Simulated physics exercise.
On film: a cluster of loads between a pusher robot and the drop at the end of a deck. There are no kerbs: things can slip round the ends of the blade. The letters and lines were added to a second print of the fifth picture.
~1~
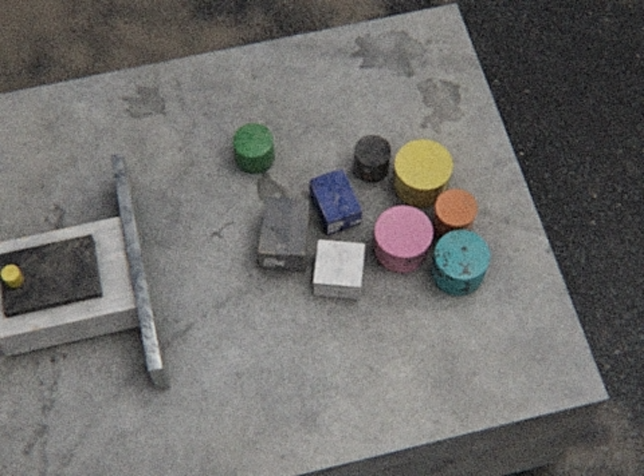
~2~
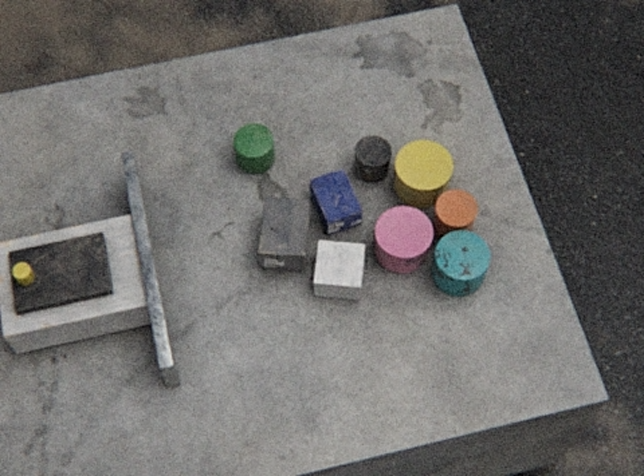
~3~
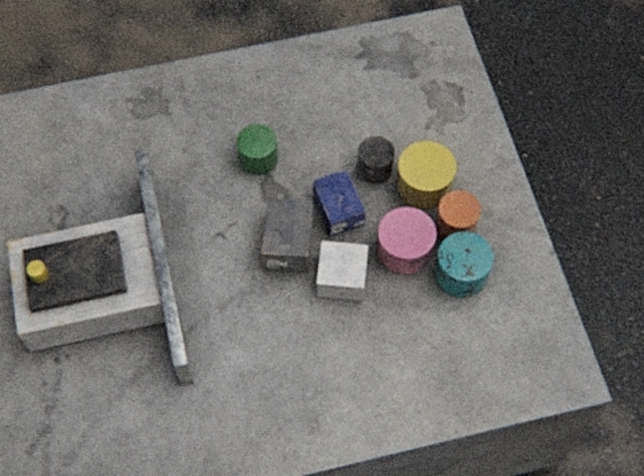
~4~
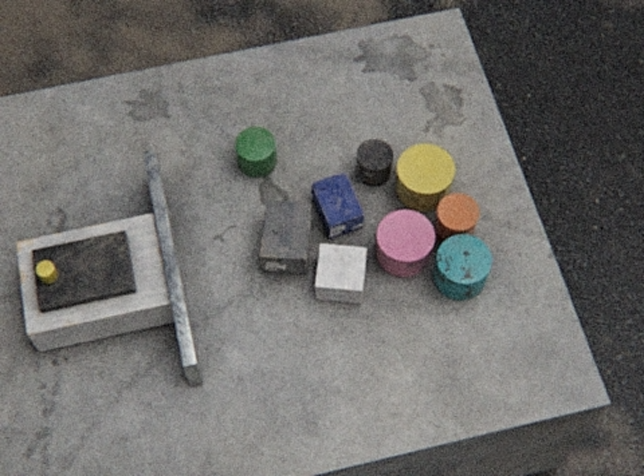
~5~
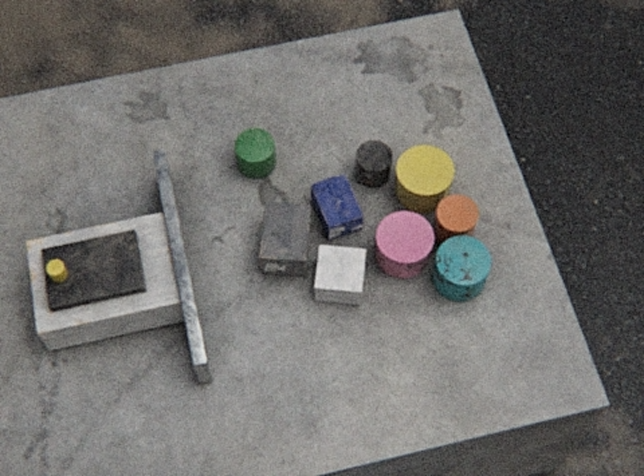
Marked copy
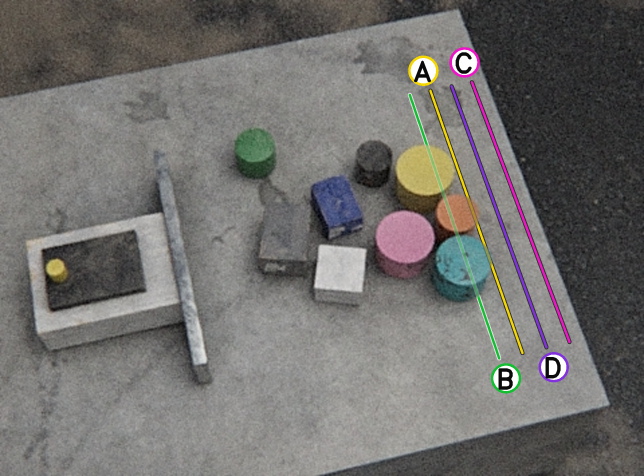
A small white robot with a wide upright plate on its front crept a short way right across a grey slab, while the colourful cans and boxes ahead of it sat still, untouched.
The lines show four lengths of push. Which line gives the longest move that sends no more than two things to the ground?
No farther than B.
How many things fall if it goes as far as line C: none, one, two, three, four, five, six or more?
Six or more.
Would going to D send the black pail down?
By then, no.
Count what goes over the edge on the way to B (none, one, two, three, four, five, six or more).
In all, two.
On the marked copy, A at (473, 213); B at (452, 218); C at (518, 203); D at (496, 208).
With B. Early on, robot (202, 246); green canister (282, 148); white crate (351, 275).
Further on, robot (303, 224); orange pail (498, 205); yellow pail (475, 167).
At the end, robot (378, 208); orange pail over the edge; yellow pail over the edge; two fallen.
As for the rest, A drops five; C drops nine; D drops five.
